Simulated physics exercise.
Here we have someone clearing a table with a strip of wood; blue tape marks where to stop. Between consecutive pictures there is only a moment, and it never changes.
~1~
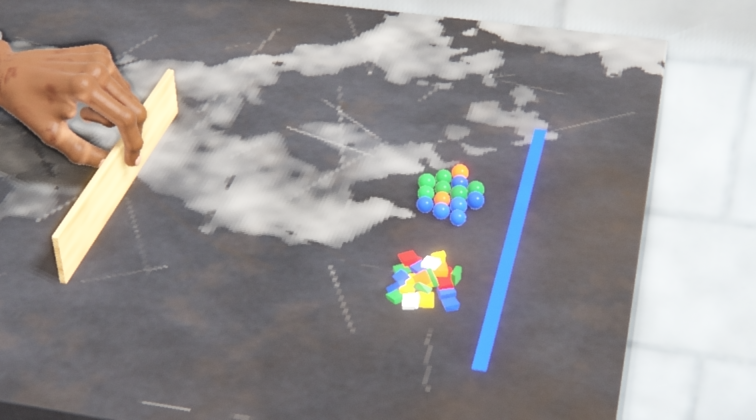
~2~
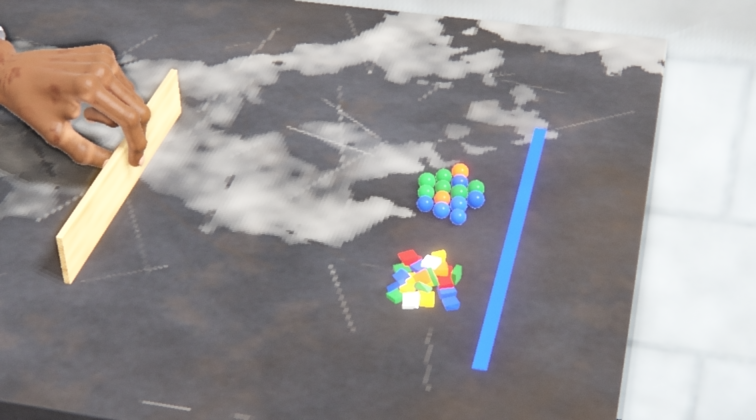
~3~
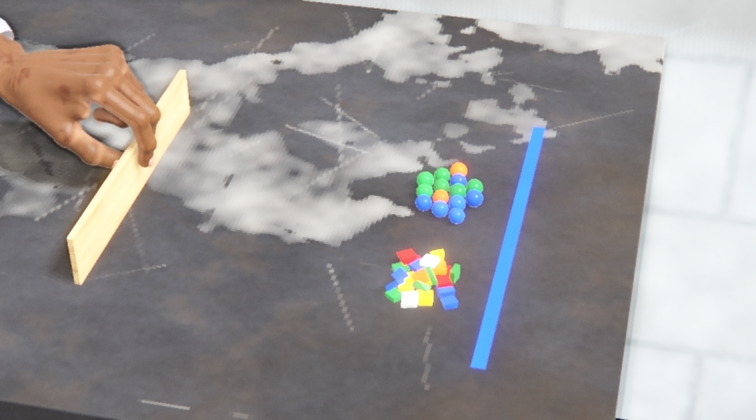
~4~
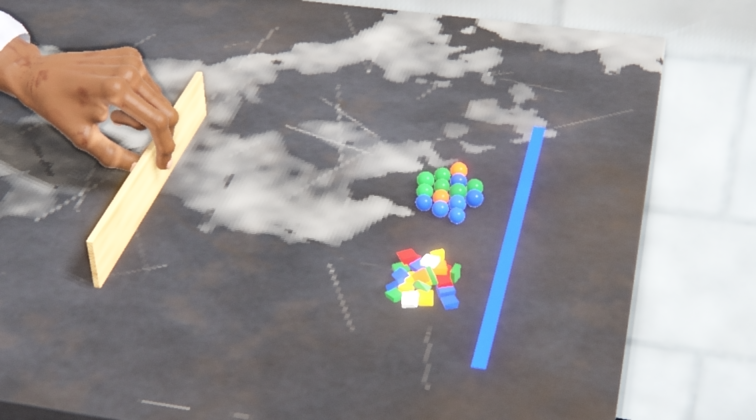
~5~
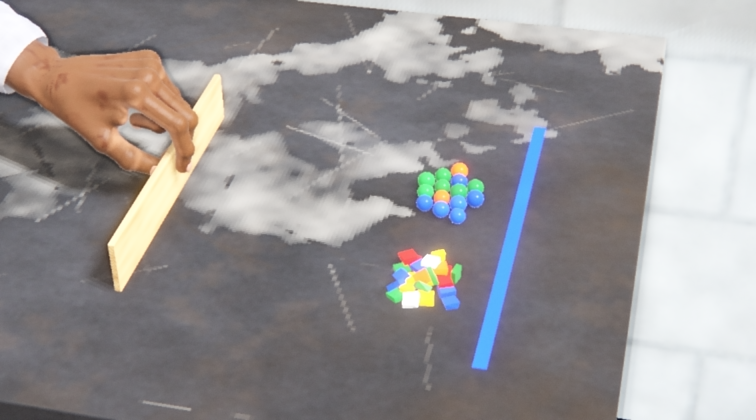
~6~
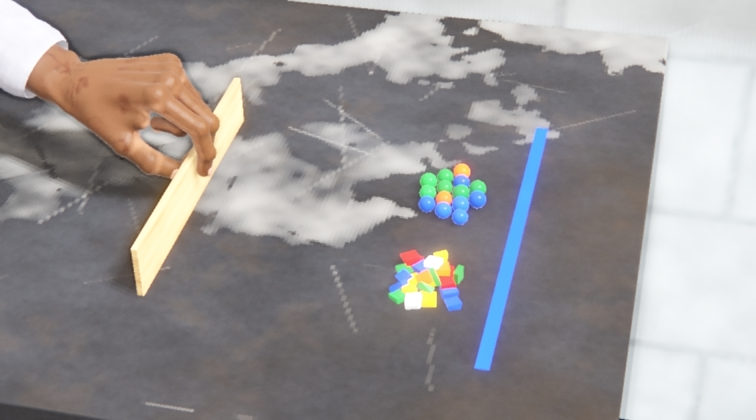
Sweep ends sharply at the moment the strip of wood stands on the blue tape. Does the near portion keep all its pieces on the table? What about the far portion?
The near portion keeps them all; the far portion loses some.
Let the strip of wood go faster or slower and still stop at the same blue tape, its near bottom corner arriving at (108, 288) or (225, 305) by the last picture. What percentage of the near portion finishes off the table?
Try 1: About 0 percent. Try 2: About 0 percent.
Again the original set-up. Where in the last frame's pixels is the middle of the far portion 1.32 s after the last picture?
About (636, 226).
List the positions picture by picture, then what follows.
Strip of wood near (68, 246), at rest; blue tape near (538, 140), well back from the edge; edge at (638, 260); near portion near (422, 280), a few mosaic tiles; far portion near (459, 194), a few gumballs, in the first frame.
Strip of wood near (72, 246); far portion near (459, 193), in the second frame.
Strip of wood near (82, 247); near portion near (421, 278), in the third frame.
Strip of wood near (102, 250); far portion near (458, 192), in the fourth frame.
Strip of wood near (123, 254); near portion near (422, 278), in the fifth frame.
Strip of wood near (145, 258); blue tape near (540, 139); edge at (640, 258); near portion near (424, 279); far portion near (461, 193), in the sixth frame.
Then, 0.51 s on from there, strip of wood still moving, near (359, 177); near portion all on the table, its front near (453, 303); far portion all on the table, its front near (477, 200).
Then, 1.04 s on from there, strip of wood stopped at the blue tape; near portion all on the table, its front near (565, 300); far portion all on the table, its front near (574, 232).
Then, 1.32 s on from there, strip of wood stopped at the blue tape; near portion all on the table, its front near (565, 300); far portion all on the table, its front near (656, 205).
In the end, strip of wood stopped at the blue tape; near portion all on the table, its front near (565, 300); far portion the whole lot over the edge.
